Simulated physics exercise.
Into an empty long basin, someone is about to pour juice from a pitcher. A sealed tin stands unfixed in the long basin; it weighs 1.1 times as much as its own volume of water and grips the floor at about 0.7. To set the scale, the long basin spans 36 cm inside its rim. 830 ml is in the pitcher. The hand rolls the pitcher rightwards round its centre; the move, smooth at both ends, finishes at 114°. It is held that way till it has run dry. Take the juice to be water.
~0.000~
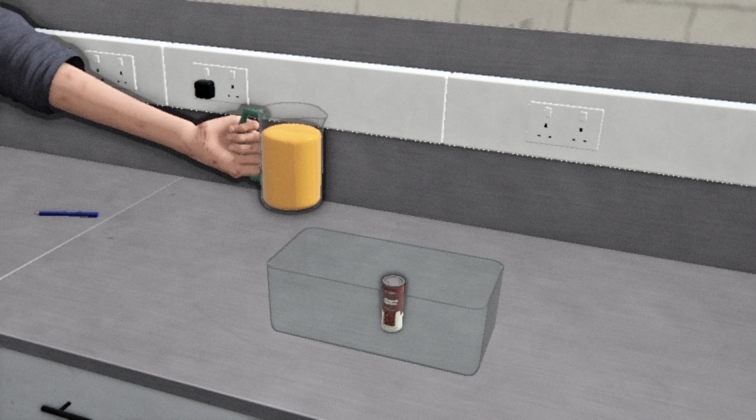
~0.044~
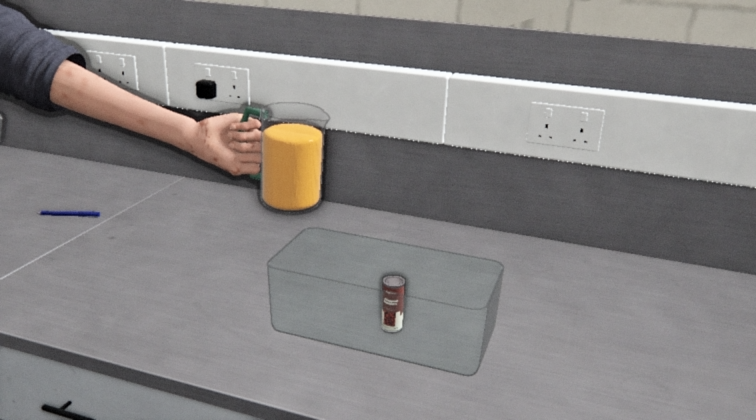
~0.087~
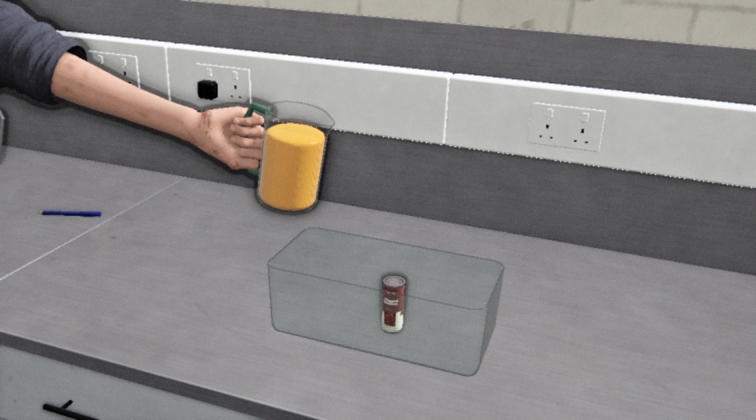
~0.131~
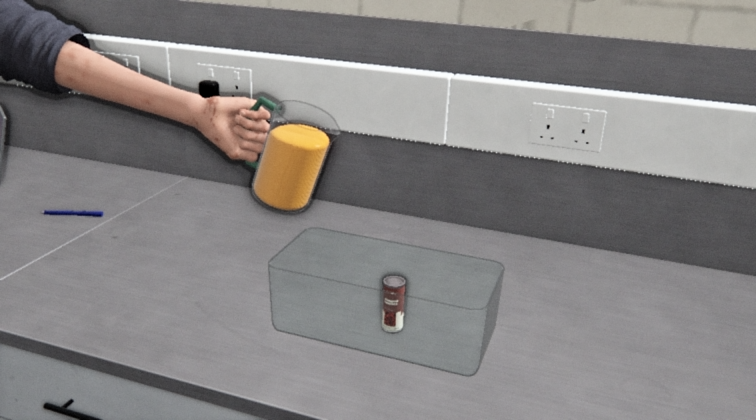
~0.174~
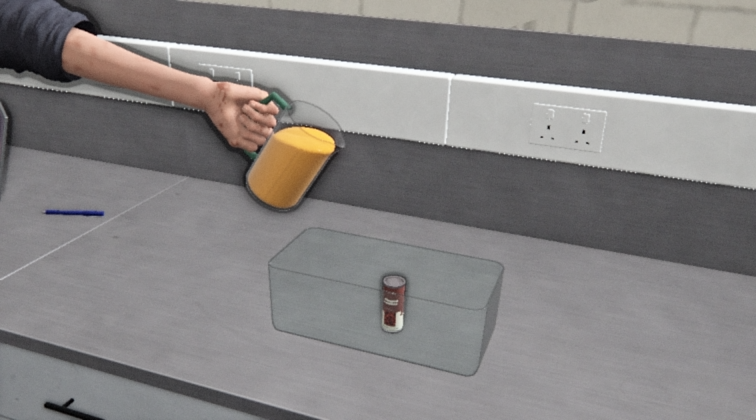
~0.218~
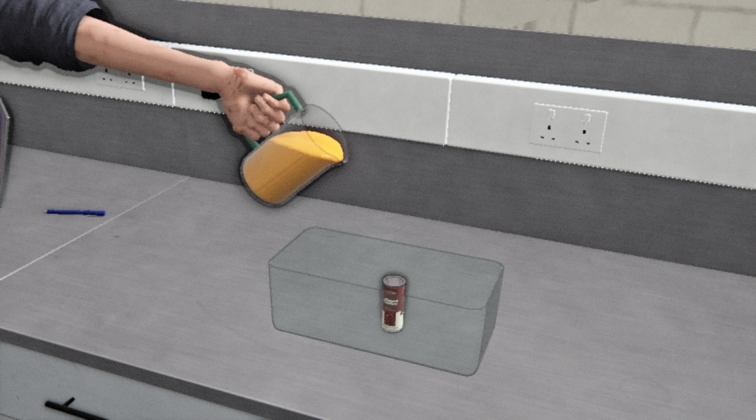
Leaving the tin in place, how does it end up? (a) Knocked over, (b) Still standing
(a) Knocked over.
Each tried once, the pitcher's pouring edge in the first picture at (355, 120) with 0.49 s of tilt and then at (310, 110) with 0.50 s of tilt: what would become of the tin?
Run one: It does not tip. Run two: It does not tip.
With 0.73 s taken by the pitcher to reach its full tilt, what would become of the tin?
Outcome - the tin comes down.
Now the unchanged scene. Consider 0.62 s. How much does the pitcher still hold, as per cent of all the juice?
I'd estimate some 18 per cent.
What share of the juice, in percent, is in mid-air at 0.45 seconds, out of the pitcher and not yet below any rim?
26 %.
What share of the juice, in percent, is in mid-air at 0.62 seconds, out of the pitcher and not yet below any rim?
Roughly 22 %.
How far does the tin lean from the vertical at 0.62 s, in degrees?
It leans about 30° from upright.
After 0.45 s the tilt is 112° and 59 per cent is still to pour; the tin stands where it began.
After 0.62 s the tilt is 114° and 17 per cent is still to pour; the tin leans 28°.
After 0.80 s the tilt is 114° and 2 per cent is still to pour; the tin lies on its side.
After 0.99 s the tilt is 114° and 0 per cent is still to pour; the tin lies on its side.
In the end the tin lies on its side.
